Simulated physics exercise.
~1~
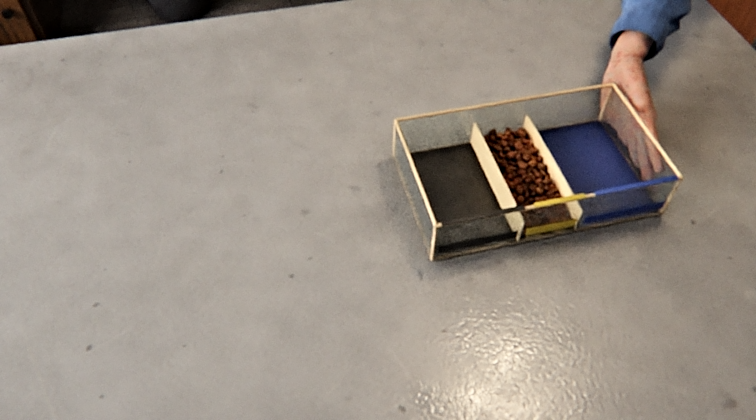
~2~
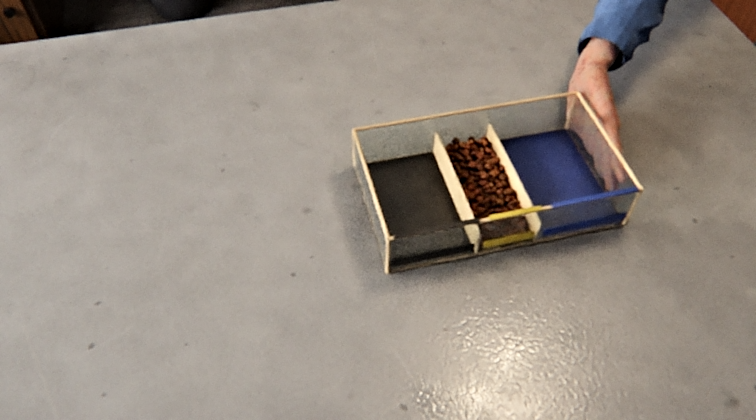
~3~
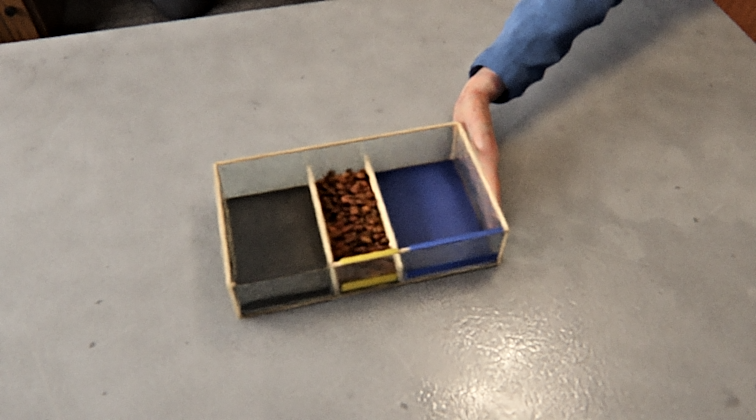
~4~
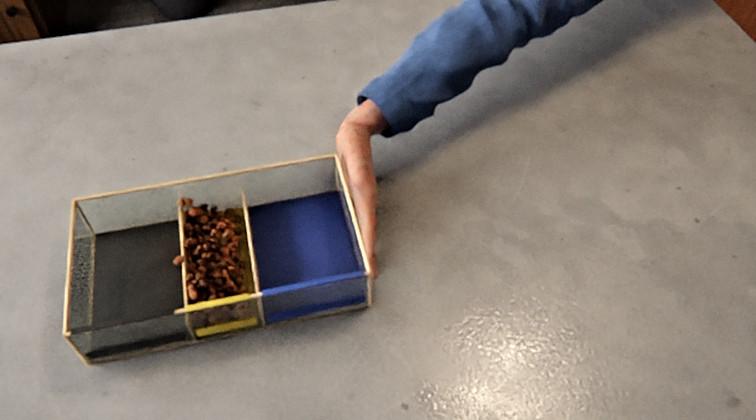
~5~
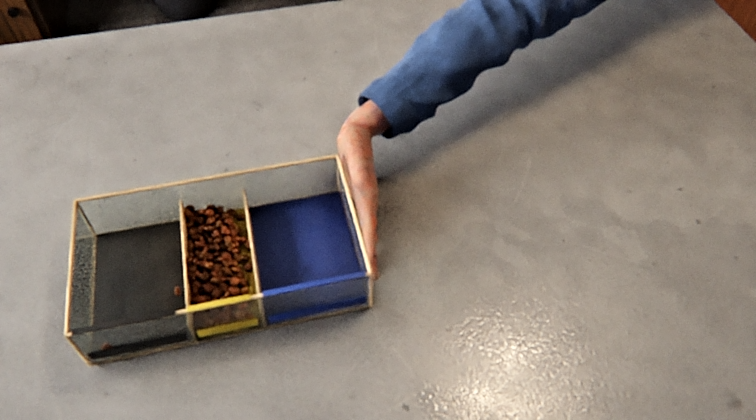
A divided tray of brown kibble slides left under a hand and stops, kibble still mostly in the middle.
